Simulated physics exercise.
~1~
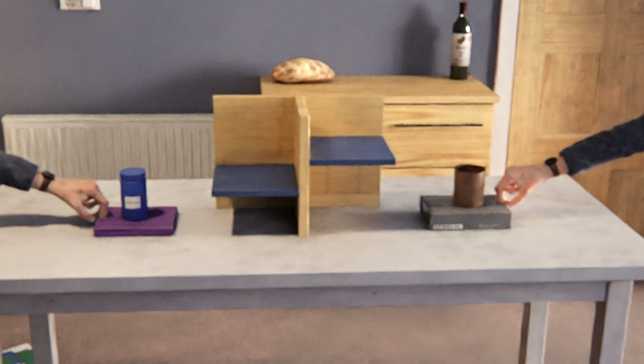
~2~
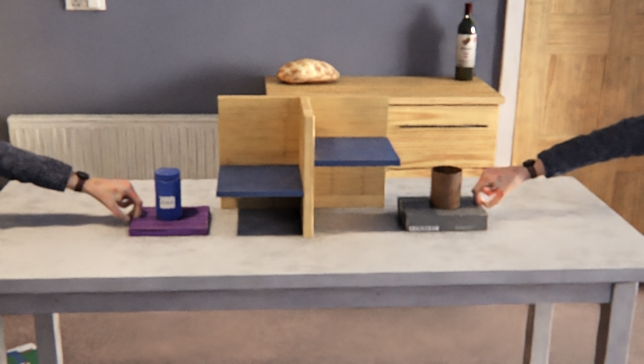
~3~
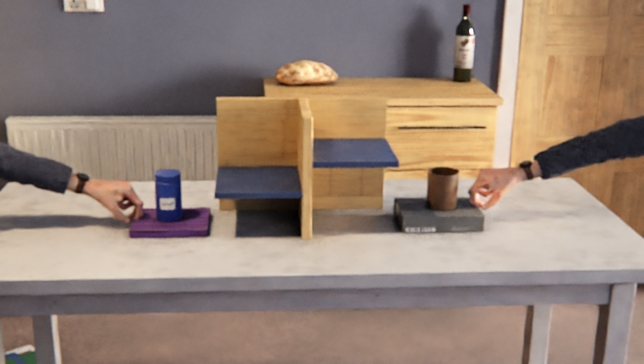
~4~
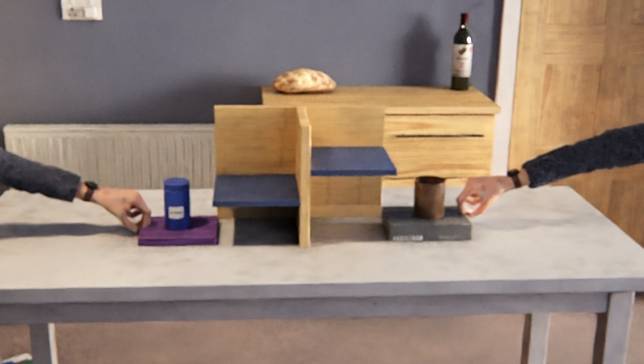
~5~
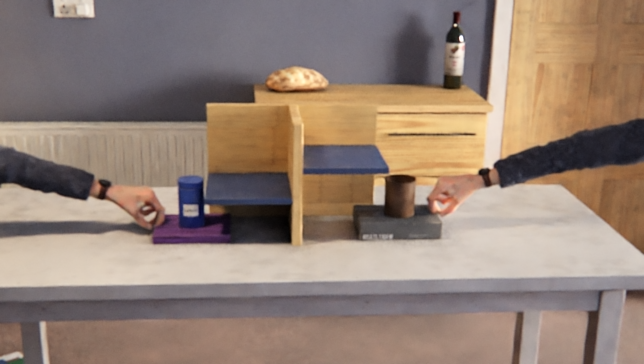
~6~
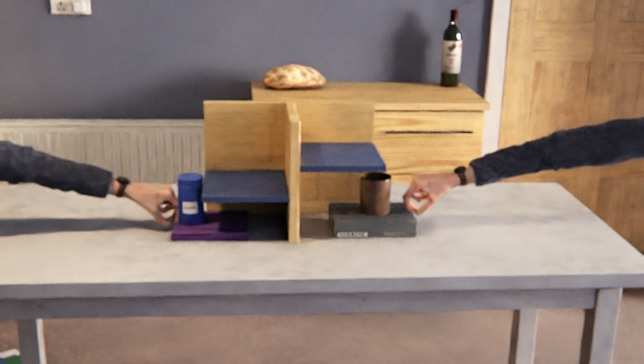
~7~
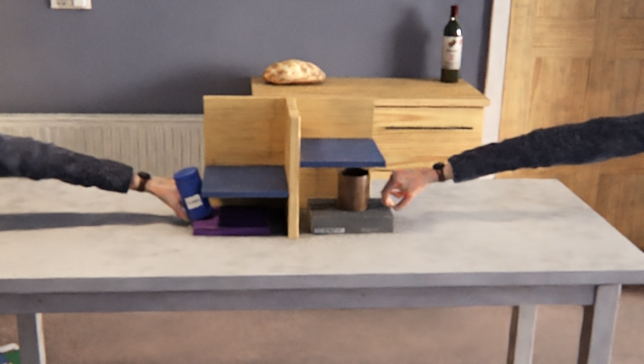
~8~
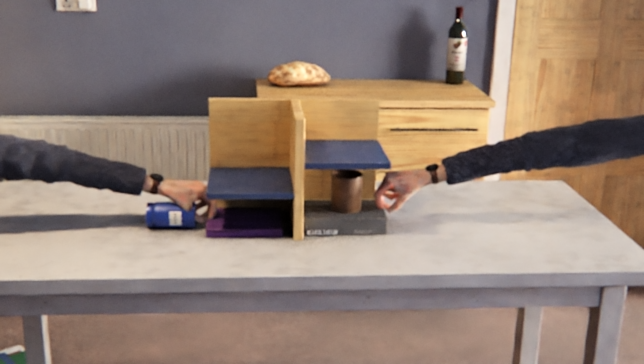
The footage shows two hands pushing a purple board carrying a blue jar and a grey box carrying a brown beaker inward beneath a wooden shelf unit. The jar meets the left shelf, tilts and ends on its side outside, while the beaker rides in upright under the right shelf.
